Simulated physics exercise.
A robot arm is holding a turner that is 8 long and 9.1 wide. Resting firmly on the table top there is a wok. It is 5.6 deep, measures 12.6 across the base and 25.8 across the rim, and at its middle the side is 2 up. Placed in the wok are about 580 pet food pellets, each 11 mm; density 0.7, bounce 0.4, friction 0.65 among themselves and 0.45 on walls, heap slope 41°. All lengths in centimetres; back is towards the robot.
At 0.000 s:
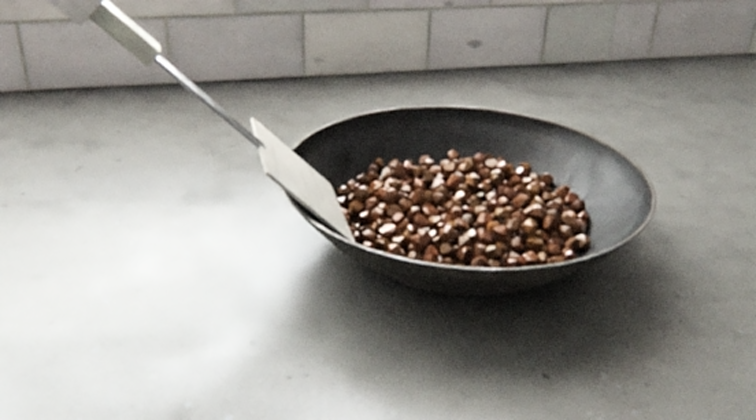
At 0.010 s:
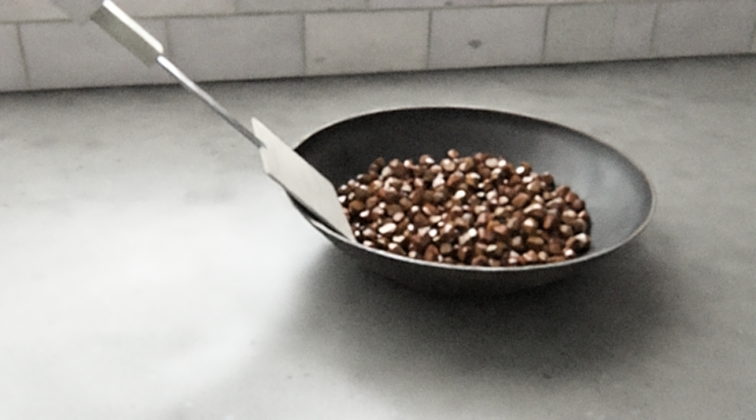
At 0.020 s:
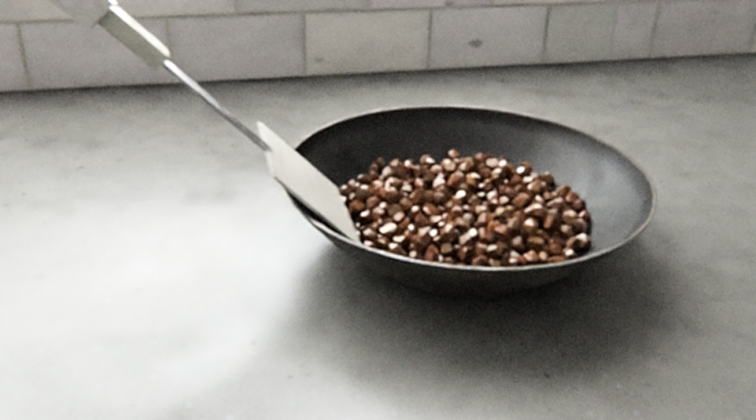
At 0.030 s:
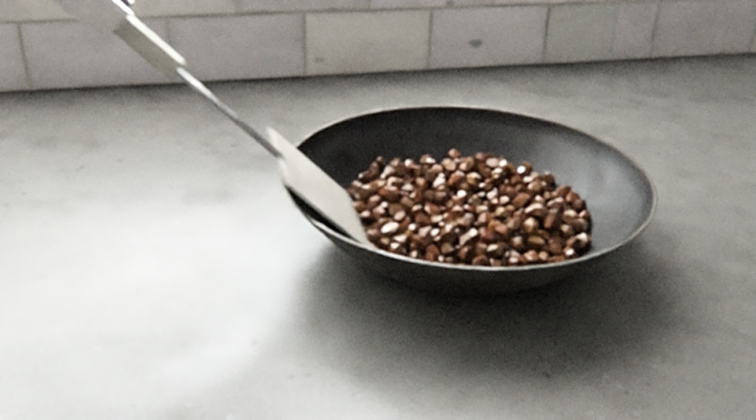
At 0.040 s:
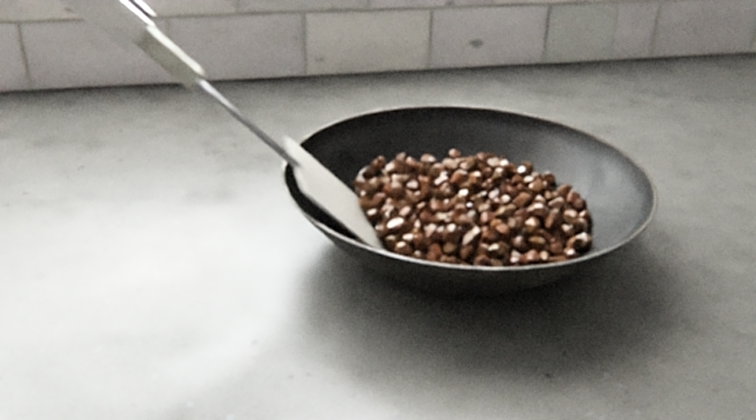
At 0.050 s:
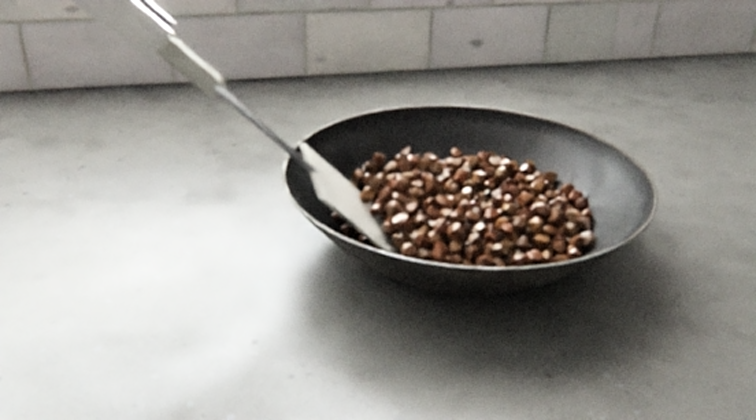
The clip opens on a dark wok of small brown pellets resting on a gray countertop, with a metal turner slanting in from the upper left against its near-left side. The turner then slides a short way right and slightly down into the wok, nudging the nearest pellets while the wok stays still.
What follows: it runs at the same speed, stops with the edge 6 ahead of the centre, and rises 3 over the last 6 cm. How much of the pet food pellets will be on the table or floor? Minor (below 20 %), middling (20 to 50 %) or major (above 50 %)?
Middling.
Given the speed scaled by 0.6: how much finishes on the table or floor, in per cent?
Estimate: Close to 15 %.
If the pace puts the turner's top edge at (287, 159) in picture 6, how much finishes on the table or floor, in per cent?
Roughly 10 per cent.
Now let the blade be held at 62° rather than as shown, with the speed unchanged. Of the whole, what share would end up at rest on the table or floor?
My guess is close to 35 per cent.
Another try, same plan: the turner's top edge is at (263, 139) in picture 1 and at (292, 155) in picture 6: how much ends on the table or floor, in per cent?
10 %.
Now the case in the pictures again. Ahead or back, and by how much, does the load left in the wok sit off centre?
4.0 cm ahead.
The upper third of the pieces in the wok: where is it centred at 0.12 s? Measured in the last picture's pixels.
I'd put it somewhere near (521, 178).
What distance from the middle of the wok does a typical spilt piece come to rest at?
Roughly 24 cm from the middle.
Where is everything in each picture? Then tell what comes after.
In the first frame, turner top edge at (258, 144), sloping 46°; upper third of the load around (466, 203), from x 340 to 585, top at y 155; 576 in the wok.
In the second frame, turner top edge at (260, 144), sloping 46°; upper third of the load around (467, 203), from x 340 to 585, top at y 155.
In the third frame, turner top edge at (266, 147), sloping 46°; upper third of the load around (467, 203), from x 340 to 585, top at y 155.
In the fourth frame, turner top edge at (278, 155), sloping 46°; upper third of the load around (468, 203), from x 345 to 585, top at y 155.
In the fifth frame, turner top edge at (294, 163), sloping 46°; upper third of the load around (467, 201), from x 345 to 585, top at y 155.
In the sixth frame, turner top edge at (311, 169), sloping 46°; upper third of the load around (470, 200), from x 340 to 585, top at y 155; 576 in the wok.
After 0.08 s, sloping 46°, highest piece 5 above the table; 576 in the wok.
After 0.12 s, sloping 46°, highest piece 7 above the table; 576 in the wok.
After 0.33 s, sloping 46°, highest piece 17 above the table; 391 in the wok, 86 on the table or floor, 99 on the blade or in flight.
After 1.38 s, sloping 46°, highest piece 6 above the table; 390 in the wok, 186 on the table or floor.
At rest, 390 in the wok, 186 on the table or floor. That is 32 % on the table or floor.
